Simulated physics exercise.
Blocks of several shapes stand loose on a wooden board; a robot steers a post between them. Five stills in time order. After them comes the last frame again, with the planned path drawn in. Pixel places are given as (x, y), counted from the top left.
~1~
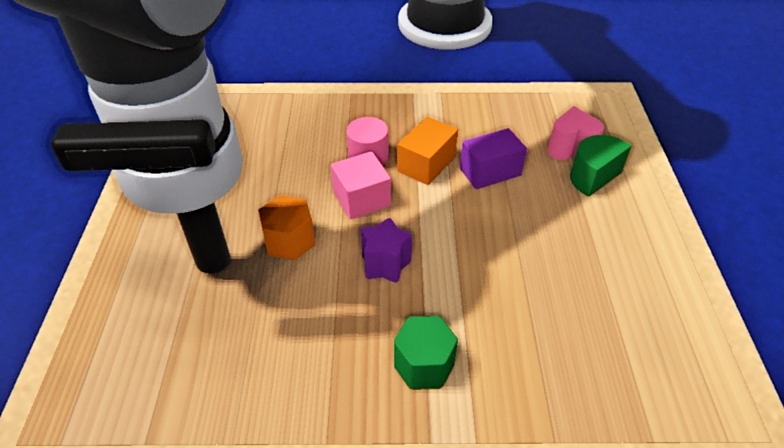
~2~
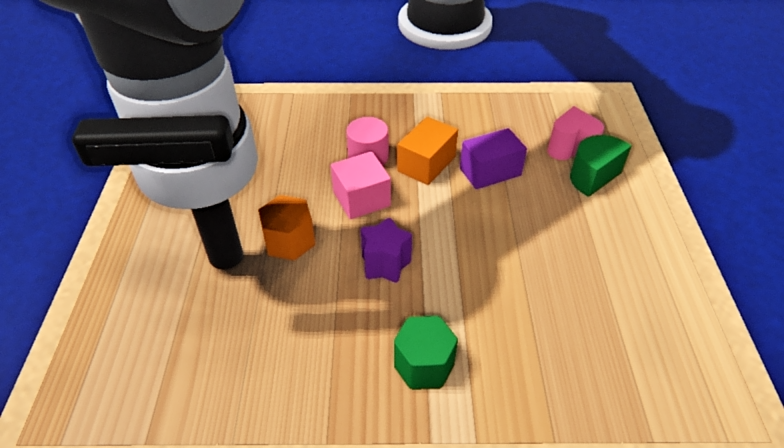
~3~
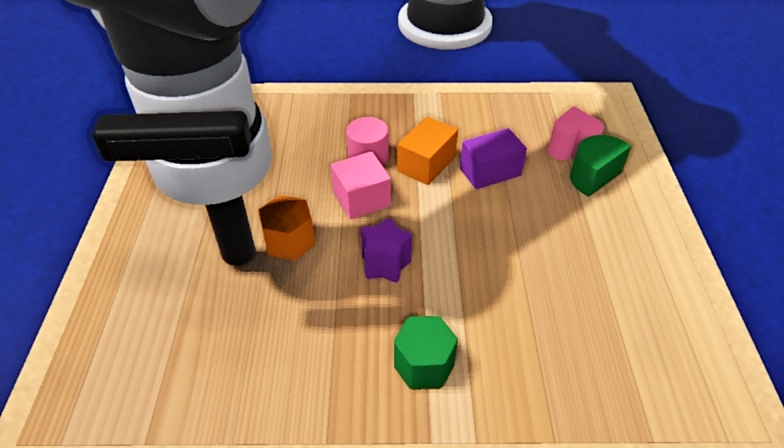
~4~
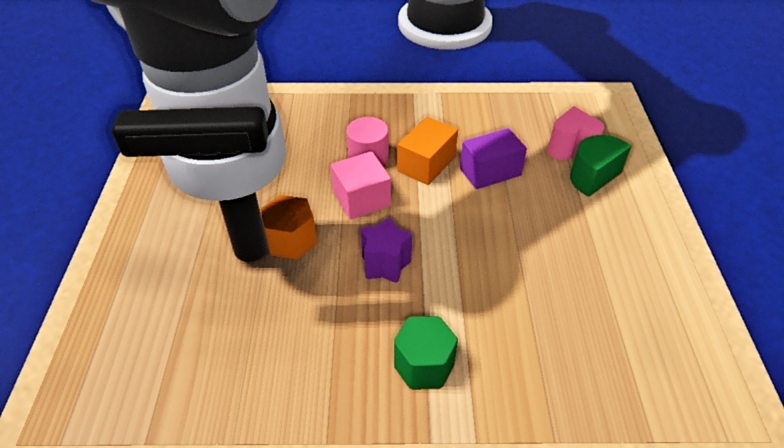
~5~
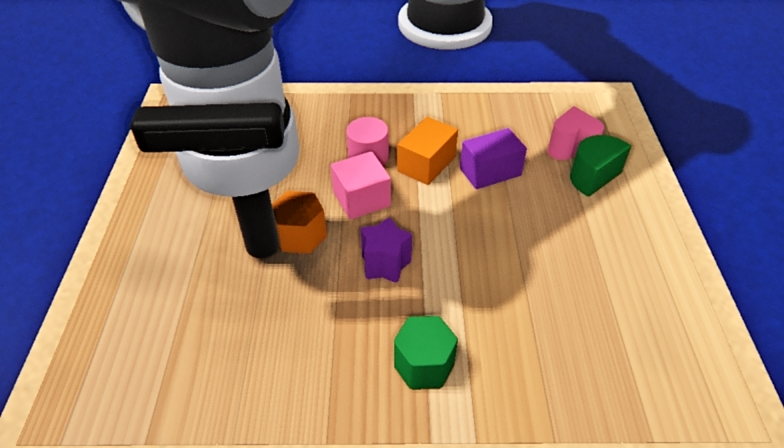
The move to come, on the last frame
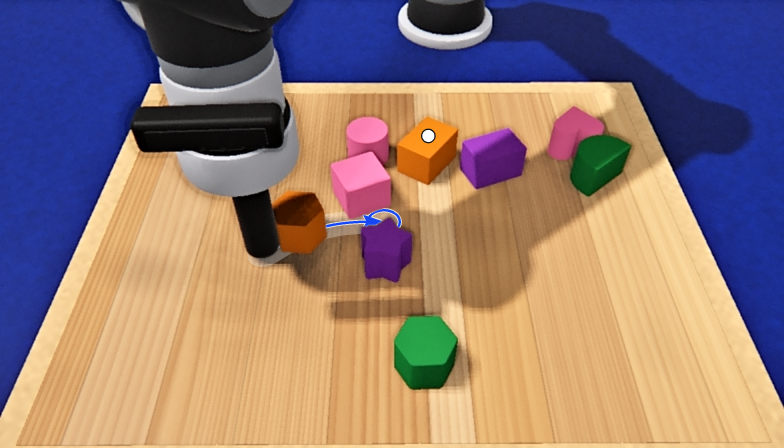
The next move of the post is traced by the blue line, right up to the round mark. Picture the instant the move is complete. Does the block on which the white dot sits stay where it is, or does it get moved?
That block will leave its spot.
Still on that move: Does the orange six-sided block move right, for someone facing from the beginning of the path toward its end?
I expect not.
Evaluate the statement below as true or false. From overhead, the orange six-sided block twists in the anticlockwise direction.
True - the claim holds.
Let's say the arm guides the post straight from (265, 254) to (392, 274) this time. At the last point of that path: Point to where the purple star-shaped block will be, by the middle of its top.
The centre of its top face lies at (427, 236).
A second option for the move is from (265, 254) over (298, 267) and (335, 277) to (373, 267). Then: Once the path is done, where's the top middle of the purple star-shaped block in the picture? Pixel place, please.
In the picture, that point is around (407, 230).
Drawn move, from (265, 254) via (302, 234) and (342, 223), ending at (384, 222); the dot is on the orange rectangular block.
On the path given first. One third of the way, post (302, 226); orange six-sided block (333, 188); pink square block (370, 165).
Two thirds of the way, post (343, 215); orange six-sided block (369, 175), turned 20° anticlockwise; pink square block (394, 148), turned 20° anticlockwise; pink disc (367, 126); orange rectangular block (437, 131), turned 10° clockwise.
At the end, post (384, 214); orange six-sided block (402, 170), turned 45° anticlockwise; pink square block (408, 140), turned 45° anticlockwise; pink disc (367, 126); orange rectangular block (450, 116), turned 20° clockwise.
